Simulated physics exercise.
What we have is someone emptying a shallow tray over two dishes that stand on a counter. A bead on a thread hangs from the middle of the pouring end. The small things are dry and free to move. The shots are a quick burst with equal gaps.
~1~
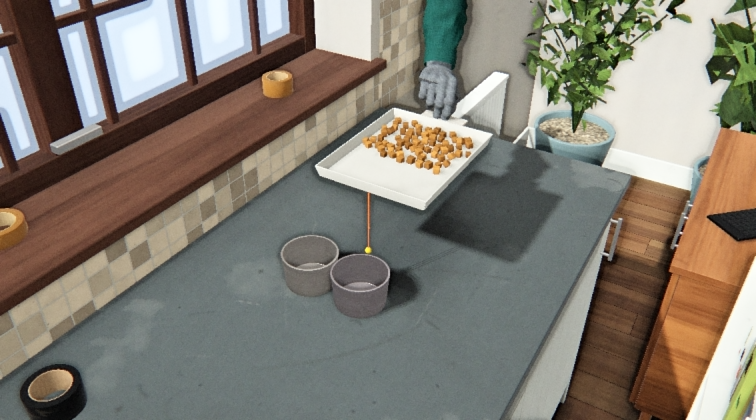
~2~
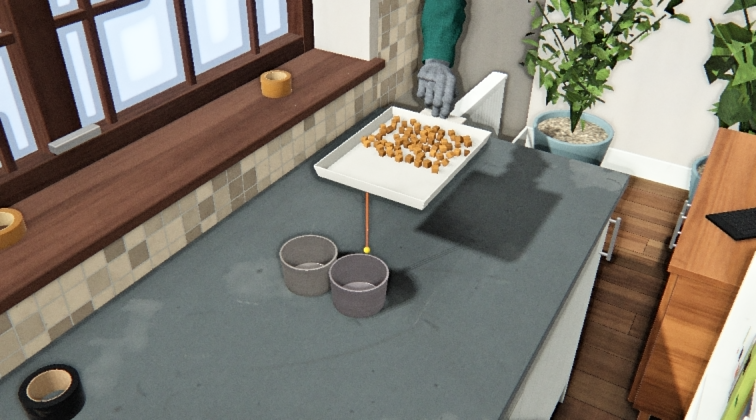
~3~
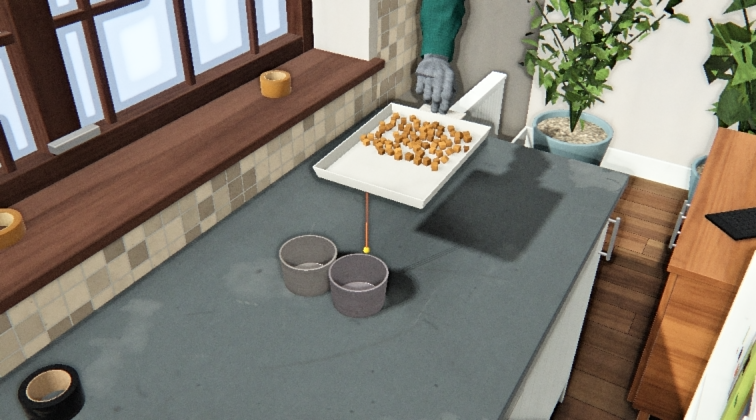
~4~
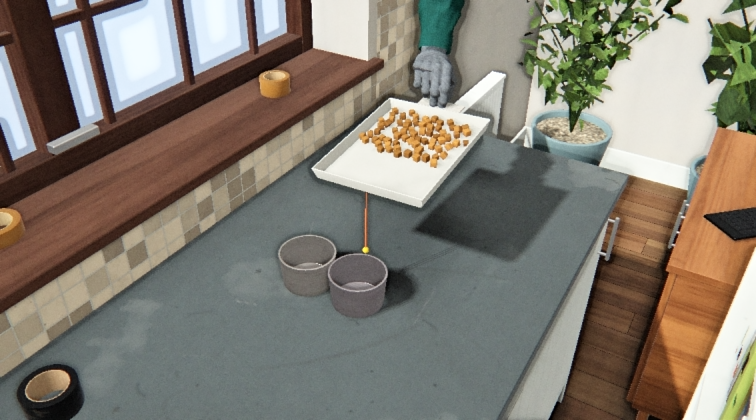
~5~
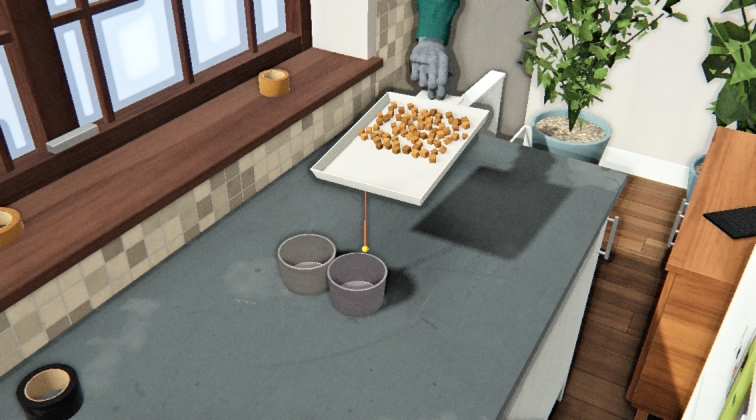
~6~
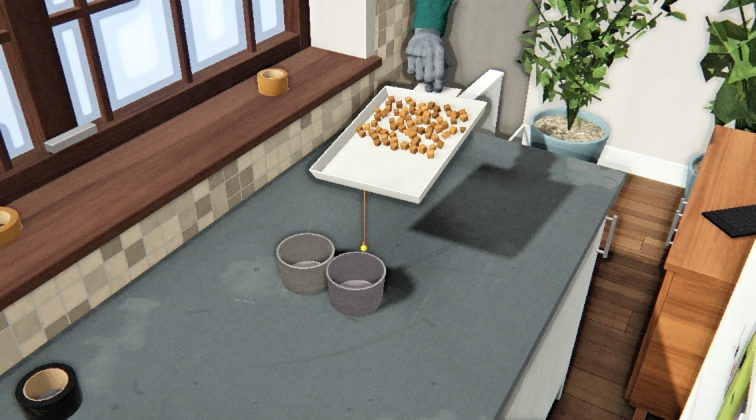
The clip shows a gloved hand by a white tray of small brown cubes above two empty grey dishes on a dark counter; the tray slowly tilts a little, its left corner dipping, while a bead hangs on a thread.
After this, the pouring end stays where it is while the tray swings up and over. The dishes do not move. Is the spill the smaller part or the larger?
In the dishes lies the larger part of it.
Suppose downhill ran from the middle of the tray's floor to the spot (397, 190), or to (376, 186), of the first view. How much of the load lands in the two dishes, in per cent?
About 30 and 60 per cent.
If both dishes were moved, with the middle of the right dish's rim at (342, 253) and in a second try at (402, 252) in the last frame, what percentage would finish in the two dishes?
In turn 80 and 0 in a hundred.
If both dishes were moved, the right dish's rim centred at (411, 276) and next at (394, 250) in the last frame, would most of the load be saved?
At the first place not half, at the second below a half.
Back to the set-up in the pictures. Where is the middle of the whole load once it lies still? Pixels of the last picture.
Close to (309, 275).
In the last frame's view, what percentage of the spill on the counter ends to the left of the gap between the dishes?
About 80 per cent.
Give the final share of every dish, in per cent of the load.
For the left dish some 40 %, for the right dish some 20 %.
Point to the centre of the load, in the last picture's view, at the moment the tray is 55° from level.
Close to (344, 161).
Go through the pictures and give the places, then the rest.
The first frame shows corners of the pouring end (320, 165) and (424, 199), level; middle of the load (417, 143), brown sugar cubes; left dish (294, 279); right dish (345, 300); bead on its thread (368, 250).
The second frame shows corners of the pouring end (318, 165) and (423, 199), level; middle of the load (416, 142).
The third frame shows corners of the pouring end (318, 166) and (422, 198), tipped barely, lowest at the left corner; middle of the load (415, 139).
The fourth frame shows corners of the pouring end (316, 167) and (421, 197), tipped a little, lowest at the left corner; middle of the load (414, 134).
The fifth frame shows corners of the pouring end (315, 168) and (419, 195), tipped a little, lowest at the left corner; middle of the load (413, 129).
The sixth frame shows corners of the pouring end (314, 168) and (417, 194), tipped a little, lowest at the left corner; middle of the load (411, 124); left dish (290, 277); right dish (340, 298).
Just after the last frame, tray tipped steeply; almost all on the tray; about a tenth in the air.
A moment on, tray tipped right over; the larger part on the tray; about a tenth in the right dish; just a few in the left dish; about a tenth outside both; just a few in the air.
Further on, tray tipped past a quarter turn; roughly a quarter in the right dish; roughly a third in the left dish; roughly a third outside both.
When it is over, tray tipped past a quarter turn; roughly a quarter in the right dish; roughly a third in the left dish; roughly a third outside both.
